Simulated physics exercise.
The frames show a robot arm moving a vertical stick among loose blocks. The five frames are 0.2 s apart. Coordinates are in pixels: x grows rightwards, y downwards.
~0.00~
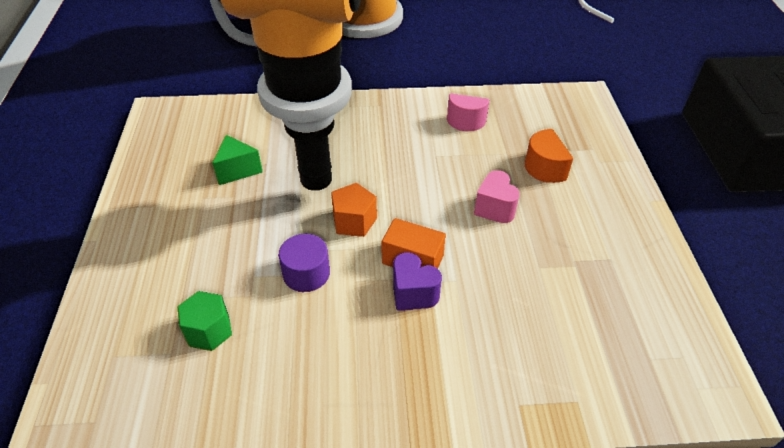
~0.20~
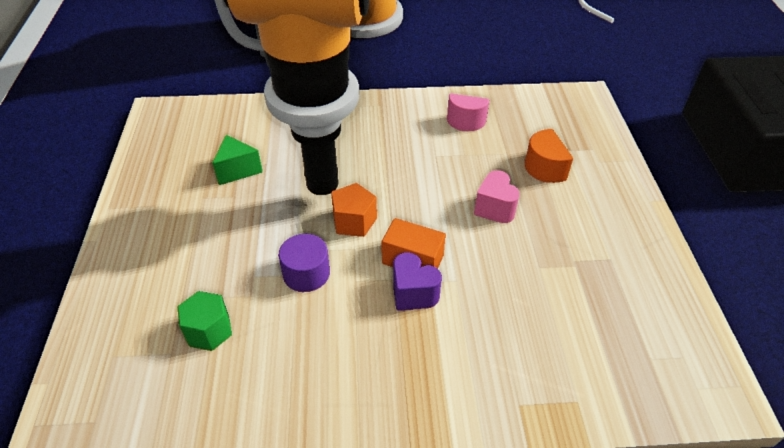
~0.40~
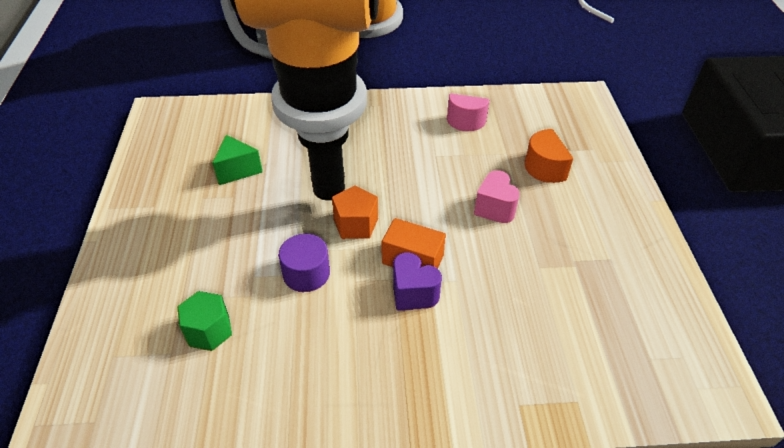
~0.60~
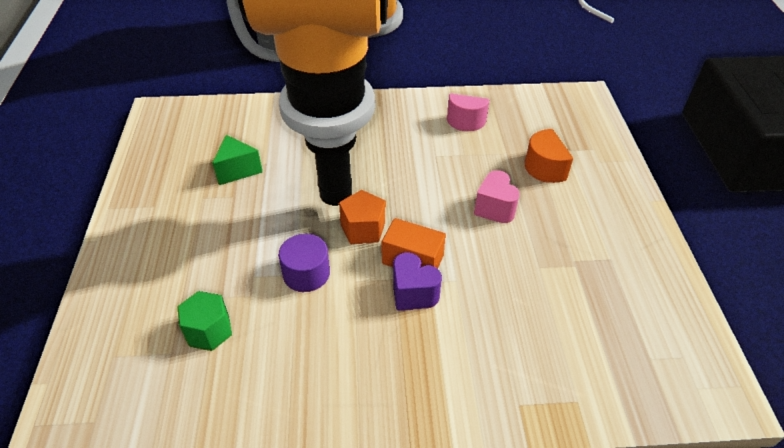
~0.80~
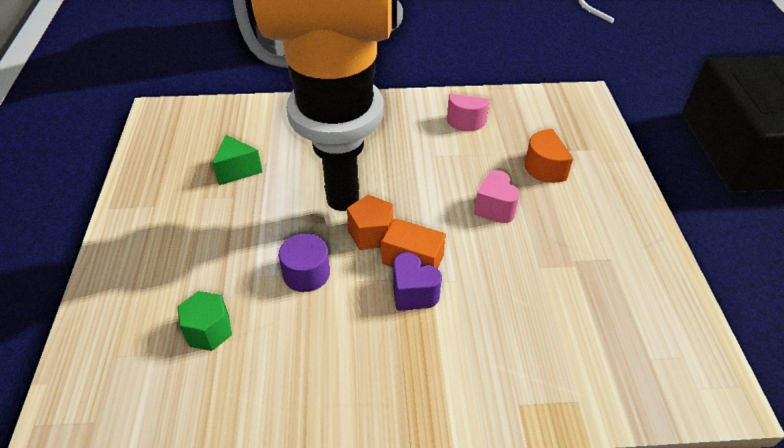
The clip opens on a robot arm holding a black vertical stick above a wooden board scattered with colourful blocks. The stick moves slightly right and toward the viewer, meets the orange pentagonal block, and nudges it a short way toward the orange oblong, while the other blocks stay still.
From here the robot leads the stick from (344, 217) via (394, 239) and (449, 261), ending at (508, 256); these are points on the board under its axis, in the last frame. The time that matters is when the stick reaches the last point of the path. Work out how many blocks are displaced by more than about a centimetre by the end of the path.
I predict two.
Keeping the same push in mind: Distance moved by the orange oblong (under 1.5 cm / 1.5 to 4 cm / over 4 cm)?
Of the three bands, it's over 4 cm.
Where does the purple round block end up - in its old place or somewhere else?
It is left in place.
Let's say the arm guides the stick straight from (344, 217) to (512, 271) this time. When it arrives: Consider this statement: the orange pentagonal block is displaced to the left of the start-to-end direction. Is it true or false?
The claim does not hold.
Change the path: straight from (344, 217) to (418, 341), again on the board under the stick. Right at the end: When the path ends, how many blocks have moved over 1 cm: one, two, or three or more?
The number is three or more.
What follows on the original path. One third of the way, stick (395, 223); orange pentagonal block (427, 234); orange oblong (471, 263), turned 10° clockwise.
Two thirds of the way, stick (452, 246); orange pentagonal block (488, 255), turned 15° anticlockwise; orange oblong (523, 291), turned 45° clockwise.
At the end, stick (511, 240); purple round block unmoved; orange pentagonal block (538, 260), turned 20° clockwise; orange oblong (545, 305), turned 70° clockwise; purple heart unmoved.
